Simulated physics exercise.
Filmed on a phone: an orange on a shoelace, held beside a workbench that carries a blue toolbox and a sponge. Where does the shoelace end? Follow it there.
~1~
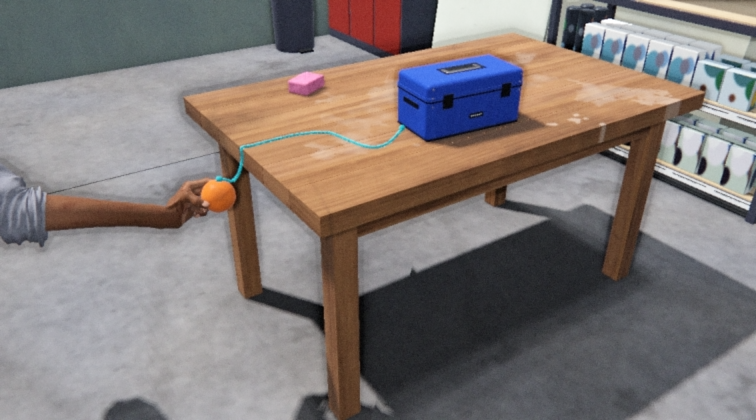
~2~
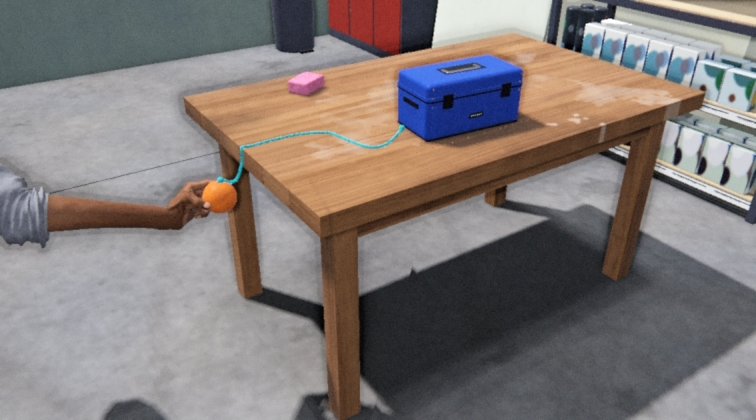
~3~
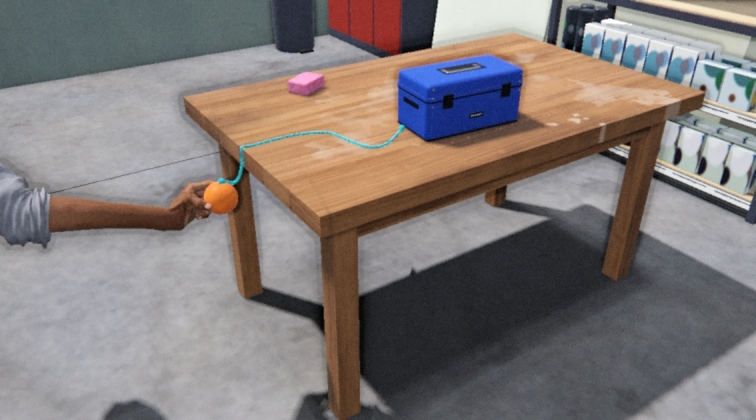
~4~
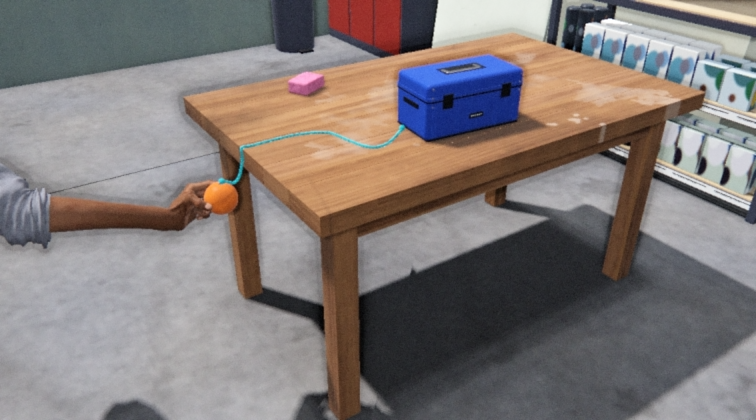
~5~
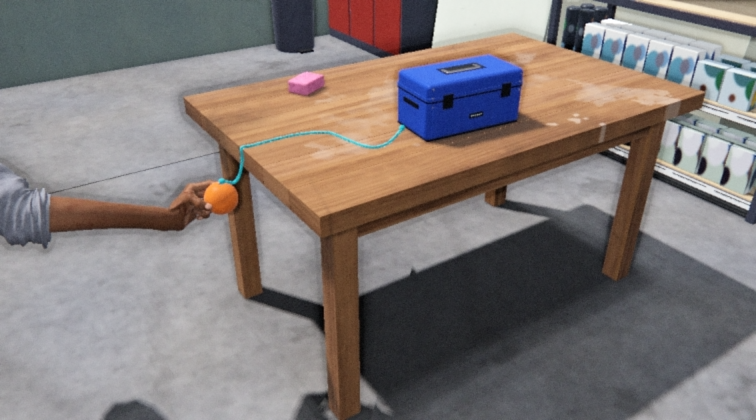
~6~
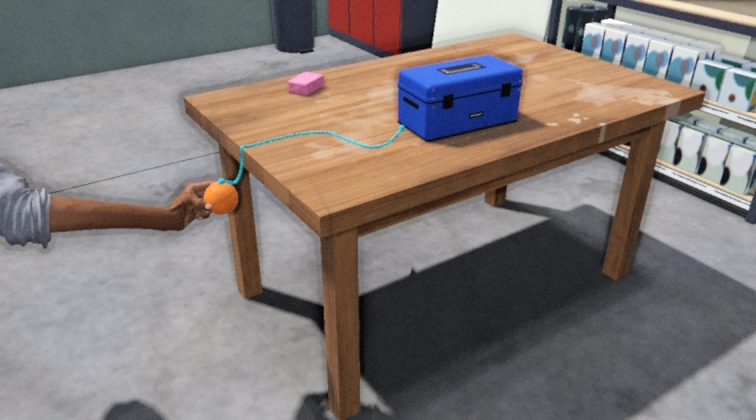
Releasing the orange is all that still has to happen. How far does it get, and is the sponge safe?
So the orange is left hanging while the sponge holds its position.
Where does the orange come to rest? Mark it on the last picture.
When everything settles, look roughly at (309, 253).
Then, 0.68 s past the final frame, orange in the air near (300, 255); toolbox still; sponge still.
Then, 1.38 s past the final frame, orange in the air near (278, 261); toolbox still; sponge still.
When it is over, orange in the air near (309, 253); toolbox still; sponge still. The orange swings from the edge and the sponge stays on top.
